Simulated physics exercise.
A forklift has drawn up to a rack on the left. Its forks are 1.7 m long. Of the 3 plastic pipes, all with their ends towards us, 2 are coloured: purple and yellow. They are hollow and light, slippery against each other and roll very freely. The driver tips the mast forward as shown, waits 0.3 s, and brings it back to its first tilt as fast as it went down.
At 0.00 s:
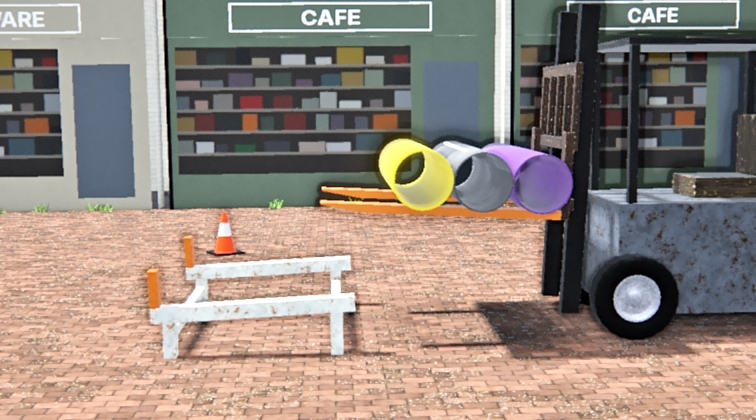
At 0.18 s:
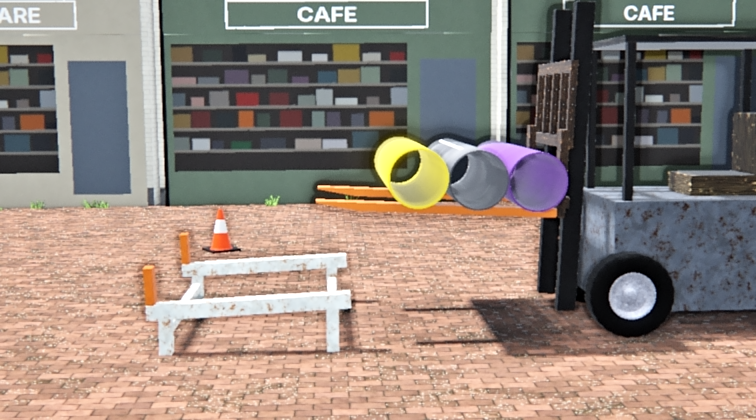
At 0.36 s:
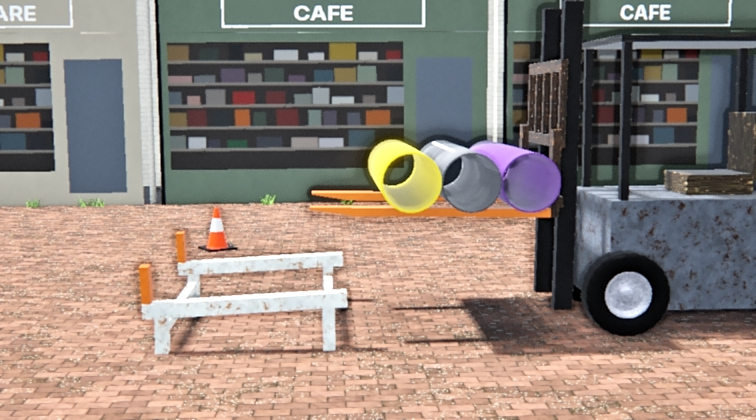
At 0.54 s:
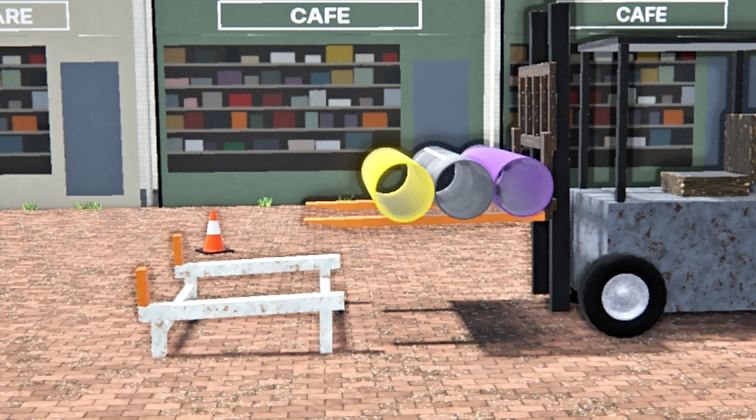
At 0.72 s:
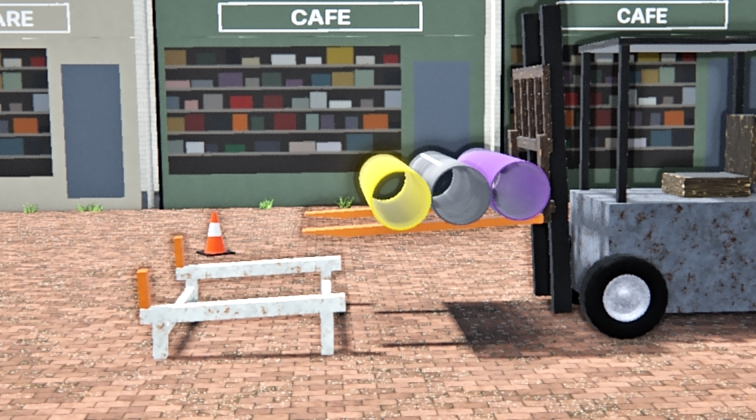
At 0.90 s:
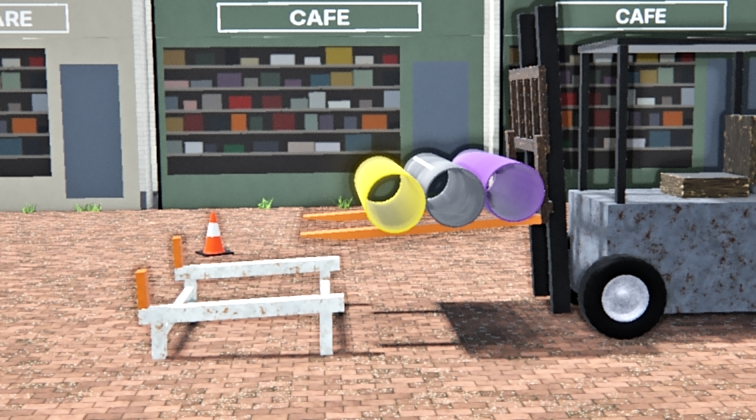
Forklift on brick paving outside a cafe tilting its mast forward, its forks dipping slightly leftward under yellow, grey and purple pipes.
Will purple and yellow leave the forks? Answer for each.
The purple one stays on the forks; the yellow one is kept aboard.
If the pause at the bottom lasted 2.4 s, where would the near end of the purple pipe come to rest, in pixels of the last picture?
Around (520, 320).
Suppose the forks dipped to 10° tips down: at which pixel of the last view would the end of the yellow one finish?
Near (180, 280).
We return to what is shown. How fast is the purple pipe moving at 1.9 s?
About 0.2 m/s.
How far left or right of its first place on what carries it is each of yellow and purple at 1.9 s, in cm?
Yellow 35 left, purple 35 left.
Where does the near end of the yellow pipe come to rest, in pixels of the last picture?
At about (412, 180).
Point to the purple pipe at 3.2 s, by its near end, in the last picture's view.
At about (475, 183).
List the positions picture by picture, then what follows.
The first frame shows purple (543, 185), yellow (423, 180); forks 3° tips up; tips at (325, 203); 3 of the 3 lie directly on the forks.
The second frame shows purple (539, 182), yellow (418, 178); forks 3° tips up.
The third frame shows purple (532, 183), yellow (411, 182); forks 1° tips up.
The fourth frame shows purple (524, 188), yellow (404, 192); forks 1° tips down; tips at (308, 221).
The fifth frame shows purple (521, 191), yellow (400, 199); forks 3° tips down.
The sixth frame shows purple (515, 193), yellow (395, 202); forks 4° tips down; tips at (305, 235).
Then, 1.9 s in, purple is on the forks, 115 cm from the tips, rolling left; yellow is on the forks, 30 cm from the tips, rolling left; 0 of 3 have left the forks.
Then, 3.2 s in, purple is on the forks, 110 cm from the tips, rolling right; yellow is on the forks, 25 cm from the tips, rolling right; 0 of 3 have left the forks.
In the end (4.8 s), purple is on the forks, 145 cm from the tips; yellow is on the forks, 65 cm from the tips; 0 of 3 have left the forks.
